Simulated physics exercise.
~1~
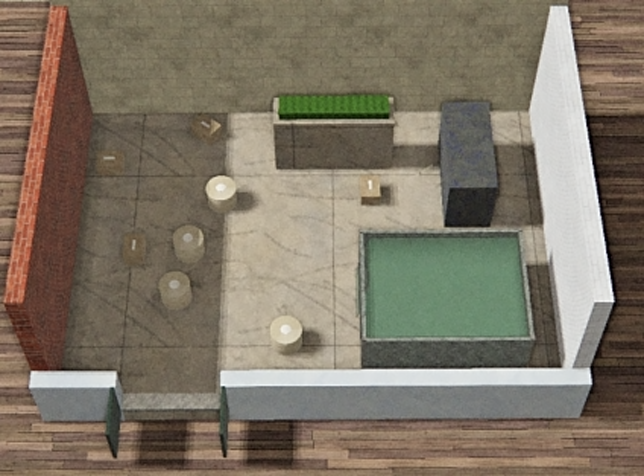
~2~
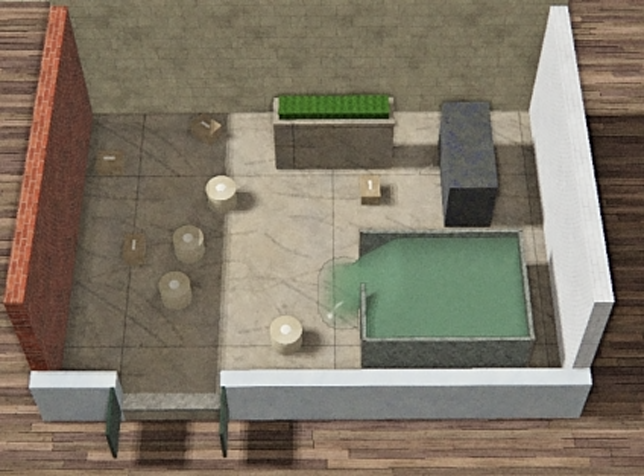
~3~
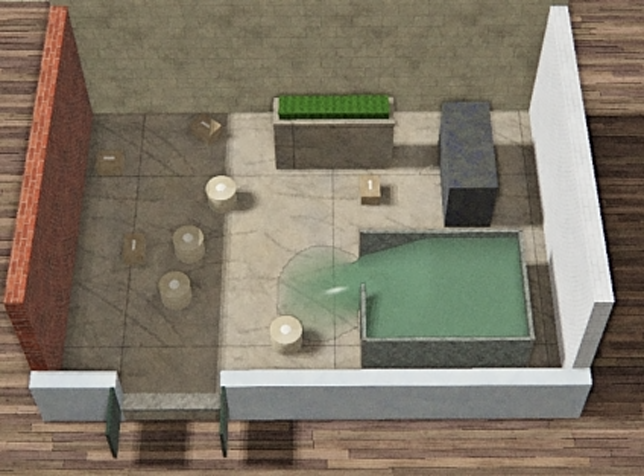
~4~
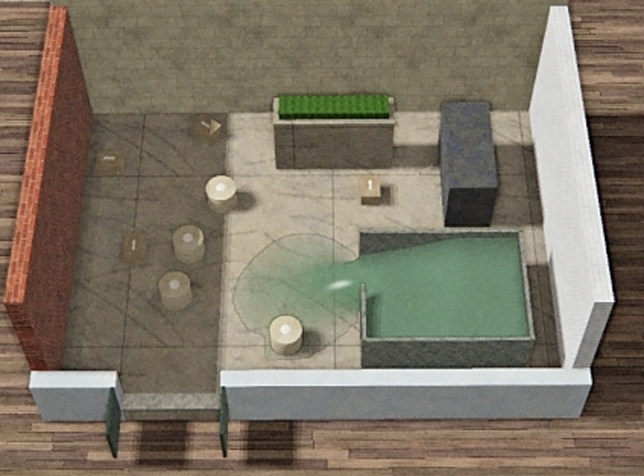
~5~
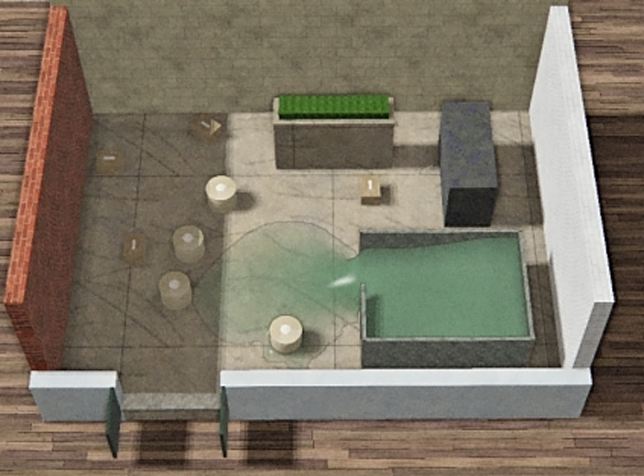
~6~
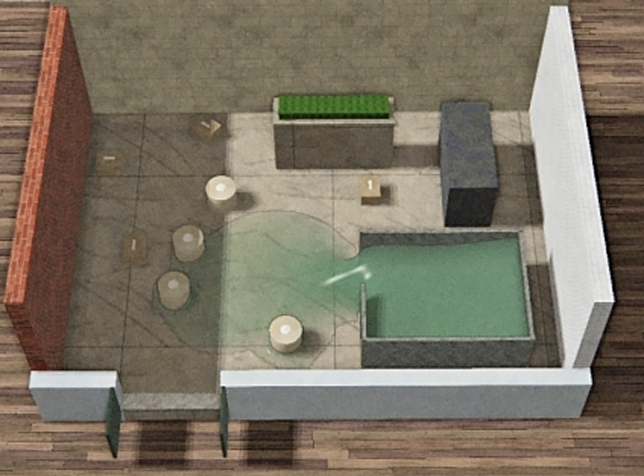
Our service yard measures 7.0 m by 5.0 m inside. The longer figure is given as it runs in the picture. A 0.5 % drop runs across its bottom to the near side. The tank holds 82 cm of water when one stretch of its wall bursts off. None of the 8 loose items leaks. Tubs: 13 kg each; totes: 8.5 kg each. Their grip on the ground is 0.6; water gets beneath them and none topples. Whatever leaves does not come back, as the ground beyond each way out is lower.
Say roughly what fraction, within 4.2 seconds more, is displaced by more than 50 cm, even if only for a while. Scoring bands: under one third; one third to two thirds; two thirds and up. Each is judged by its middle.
Band: Two thirds and up.
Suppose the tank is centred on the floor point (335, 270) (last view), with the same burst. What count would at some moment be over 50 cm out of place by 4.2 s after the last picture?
Result: 6 of them.
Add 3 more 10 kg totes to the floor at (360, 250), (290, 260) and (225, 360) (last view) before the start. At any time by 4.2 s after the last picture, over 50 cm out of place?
Order as given: Stays inside it, goes farther, goes farther.
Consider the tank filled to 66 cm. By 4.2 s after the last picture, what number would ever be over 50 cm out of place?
Count: 7.
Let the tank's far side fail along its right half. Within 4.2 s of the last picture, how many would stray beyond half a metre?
Then it comes to 5 of them.
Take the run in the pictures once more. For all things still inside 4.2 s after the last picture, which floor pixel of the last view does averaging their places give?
Roughly at (233, 211).
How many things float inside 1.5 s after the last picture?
The count is 4.
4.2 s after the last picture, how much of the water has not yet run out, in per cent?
Roughly 92 percent.
Then, 0.4 s after the last picture 0 of 8 are over 50 cm from their spots; 0 afloat.
Then, 1.5 s after the last picture 5 of 8 are over 50 cm from their spots; 4 afloat.
Then, 2.8 s after the last picture 4 of 8 are over 50 cm from their spots; 4 afloat.
Then, 4.2 s after the last picture 6 of 8 are over 50 cm from their spots, and 7 have been at some point; 4 afloat.
